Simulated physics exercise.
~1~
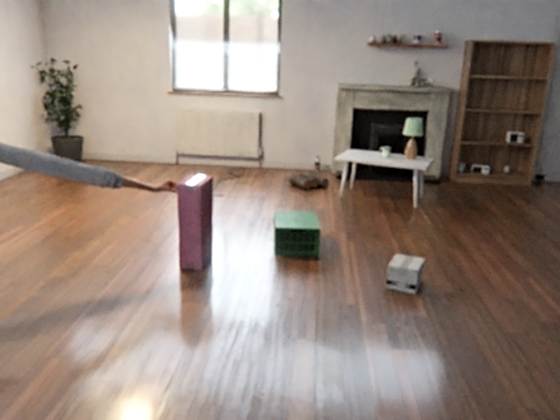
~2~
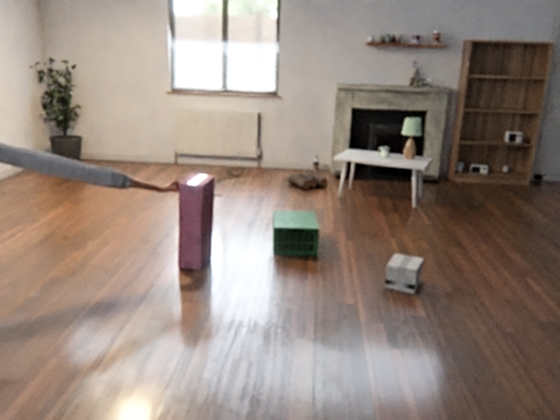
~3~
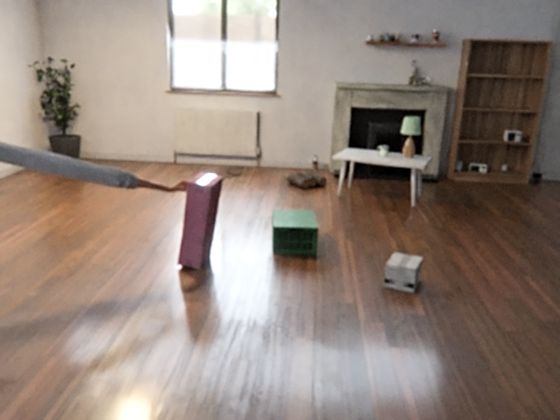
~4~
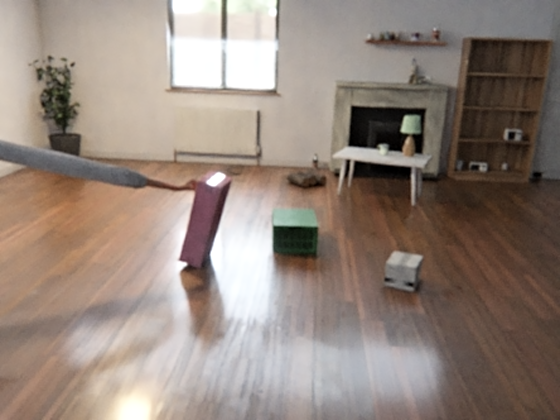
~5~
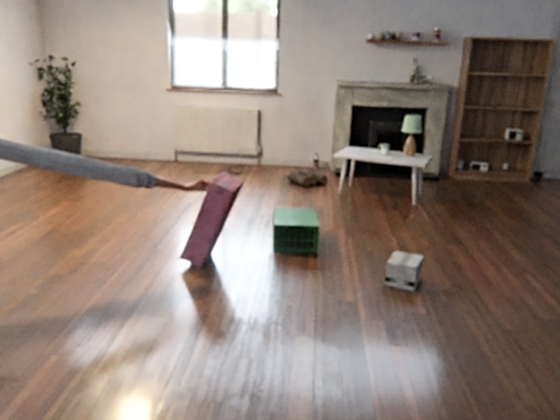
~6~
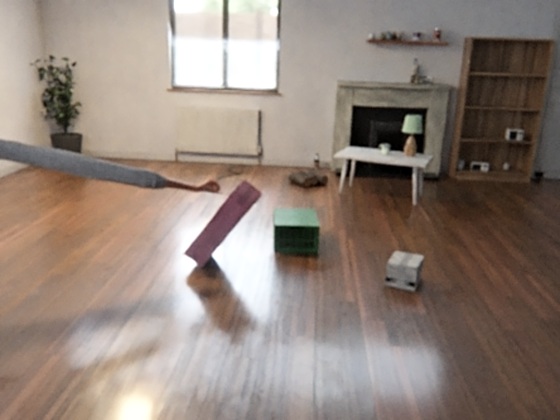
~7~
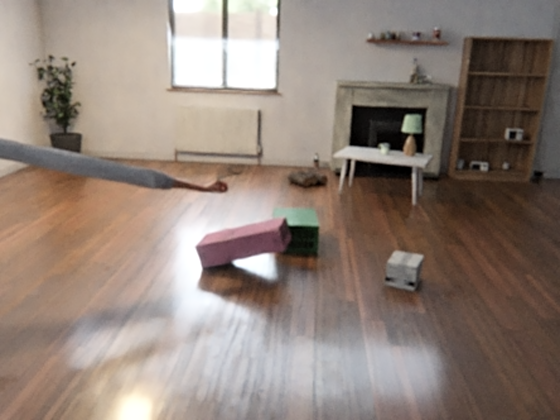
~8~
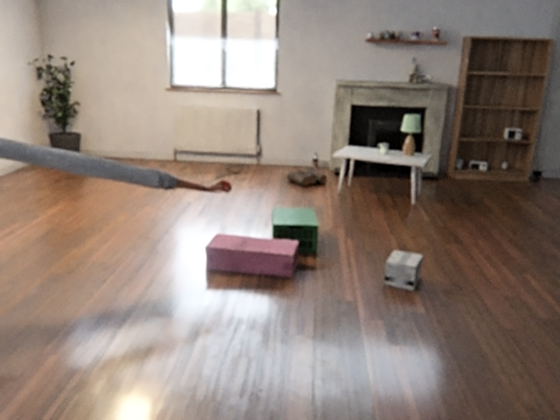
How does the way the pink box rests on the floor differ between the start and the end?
At the start the pink box stands upright, and at the end it lies on its side on the floor.
A hand pushes a standing pink box rightward until it tips over onto its side.
